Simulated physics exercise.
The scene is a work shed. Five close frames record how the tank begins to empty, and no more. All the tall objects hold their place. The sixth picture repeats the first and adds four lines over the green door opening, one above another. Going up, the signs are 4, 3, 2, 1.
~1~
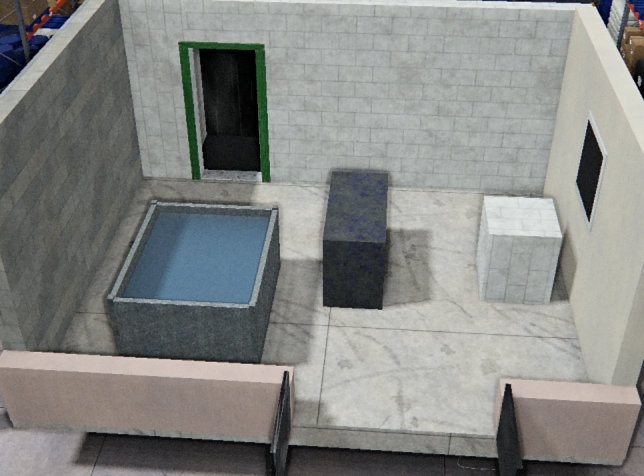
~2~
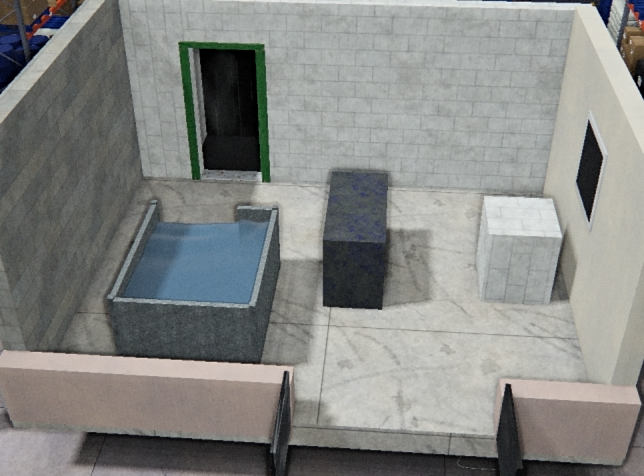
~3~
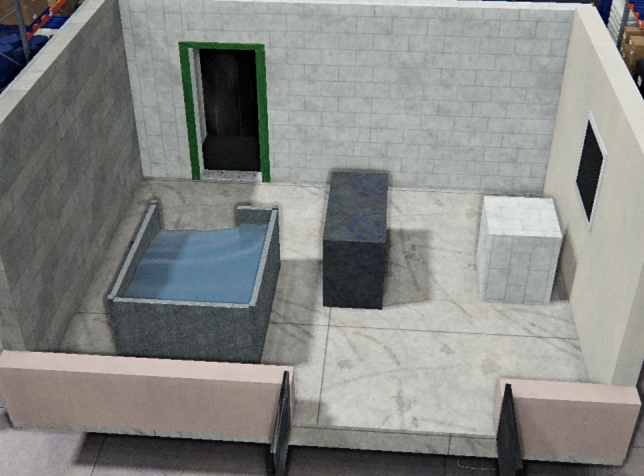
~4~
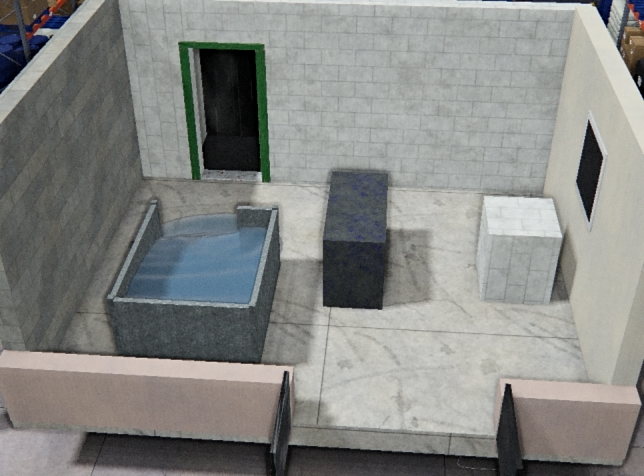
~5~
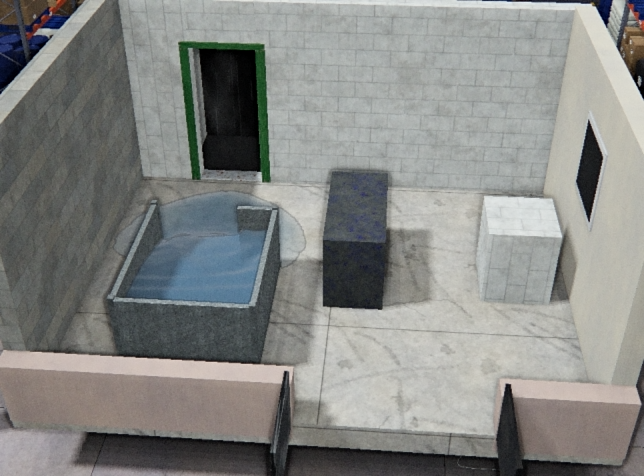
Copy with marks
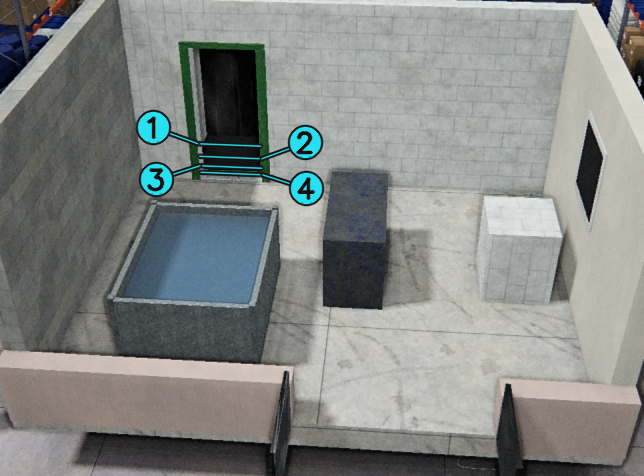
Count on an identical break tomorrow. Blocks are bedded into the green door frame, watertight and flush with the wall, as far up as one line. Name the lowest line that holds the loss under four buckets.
The answer is height 2.
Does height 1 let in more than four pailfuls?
No.
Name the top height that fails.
3.
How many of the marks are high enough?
Two.
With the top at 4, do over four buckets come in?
Yes.
In cyan, 1 at (229, 144); 2 at (230, 157); 3 at (231, 166); 4 at (231, 173); from the bottom up 4, 3, 2, 1.
Choosing 1, nothing gets over.
Choosing 2, a bucket or two gets in.
Choosing 3, some 15 bucketfuls get in.
Choosing 4, dozens of bucketfuls pour in.
